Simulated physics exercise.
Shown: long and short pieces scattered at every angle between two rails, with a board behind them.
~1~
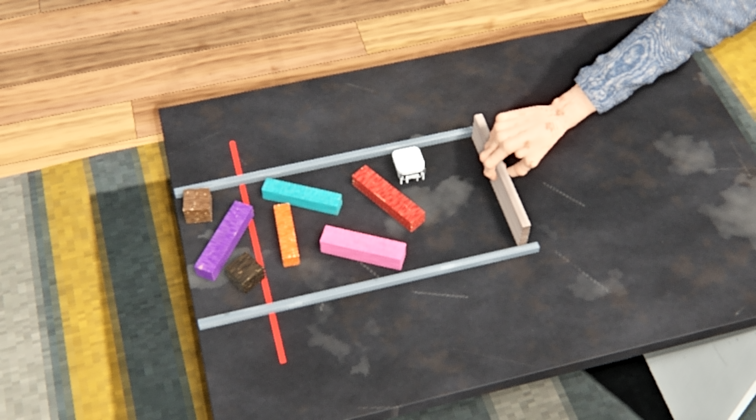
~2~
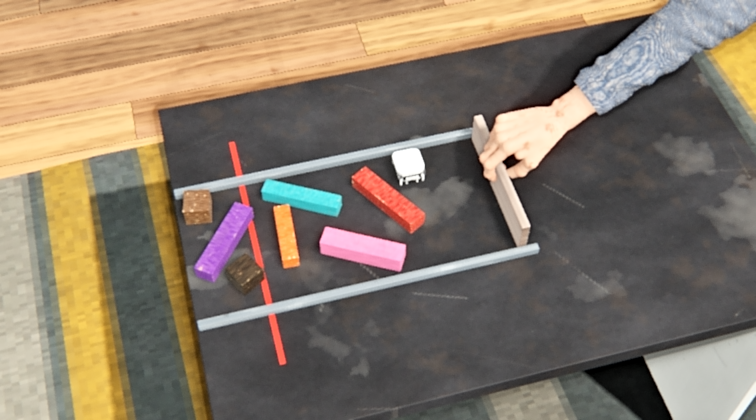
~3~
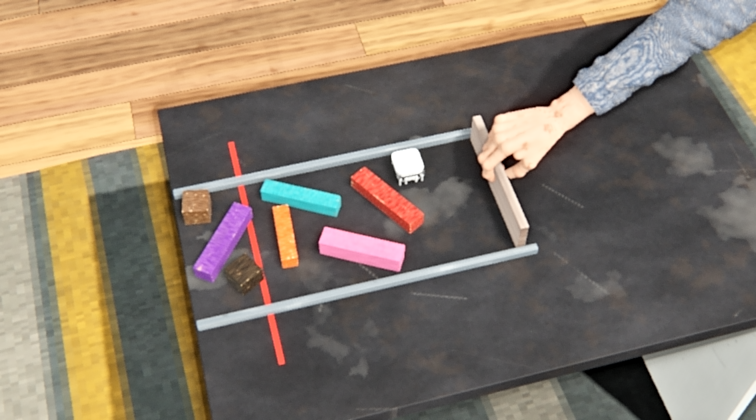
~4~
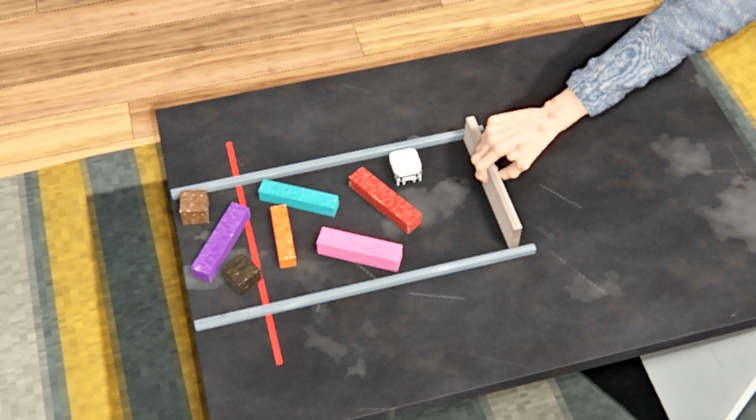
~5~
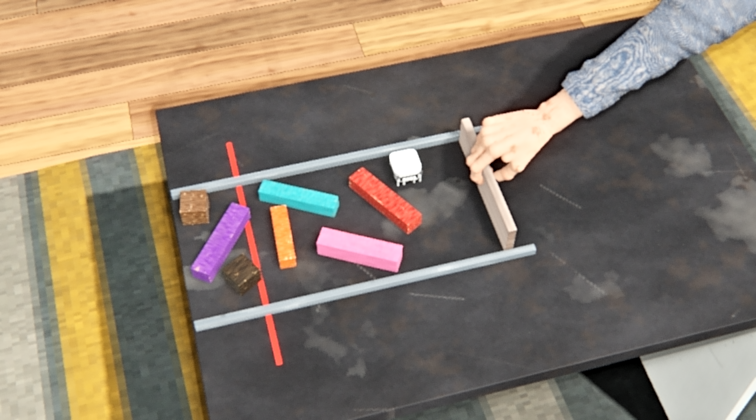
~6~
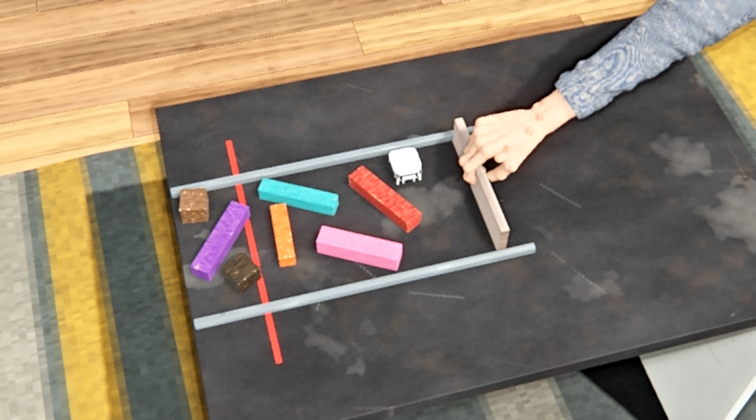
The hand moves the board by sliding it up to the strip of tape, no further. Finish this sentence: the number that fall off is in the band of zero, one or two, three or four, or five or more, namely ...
Namely three or four.
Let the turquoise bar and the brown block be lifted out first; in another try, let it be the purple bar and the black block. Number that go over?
1 for the first case, 2 for the second.
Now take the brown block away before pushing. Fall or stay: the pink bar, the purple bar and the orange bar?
Taking them one by one, the pink bar holds its spot, the purple bar drops away and the orange bar drops away.
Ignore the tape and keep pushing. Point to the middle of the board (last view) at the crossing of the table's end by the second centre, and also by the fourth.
The first one at (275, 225), the next at (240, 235).
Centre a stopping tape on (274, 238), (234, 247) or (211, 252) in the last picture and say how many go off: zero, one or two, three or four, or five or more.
Place one: Either one or two; place two: Three to four; place three: 5 or more.
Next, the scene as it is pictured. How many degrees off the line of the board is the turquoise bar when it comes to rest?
I'd put it at about 25°.
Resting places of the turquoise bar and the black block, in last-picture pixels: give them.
They finish at roughly (191, 227) and (207, 299) respectively.
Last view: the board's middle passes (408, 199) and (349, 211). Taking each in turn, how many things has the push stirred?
Answer - first 2, then 5.
A little later, none off yet; brown block at rest near (194, 205); purple bar at rest near (221, 240); black block at rest near (242, 273).
Next, none off yet; brown block at rest near (194, 205); purple bar moving near (216, 239); black block shifted a little near (230, 280).
When it is over, the number that fall off is three or four; down, orange bar, purple bar and brown block.
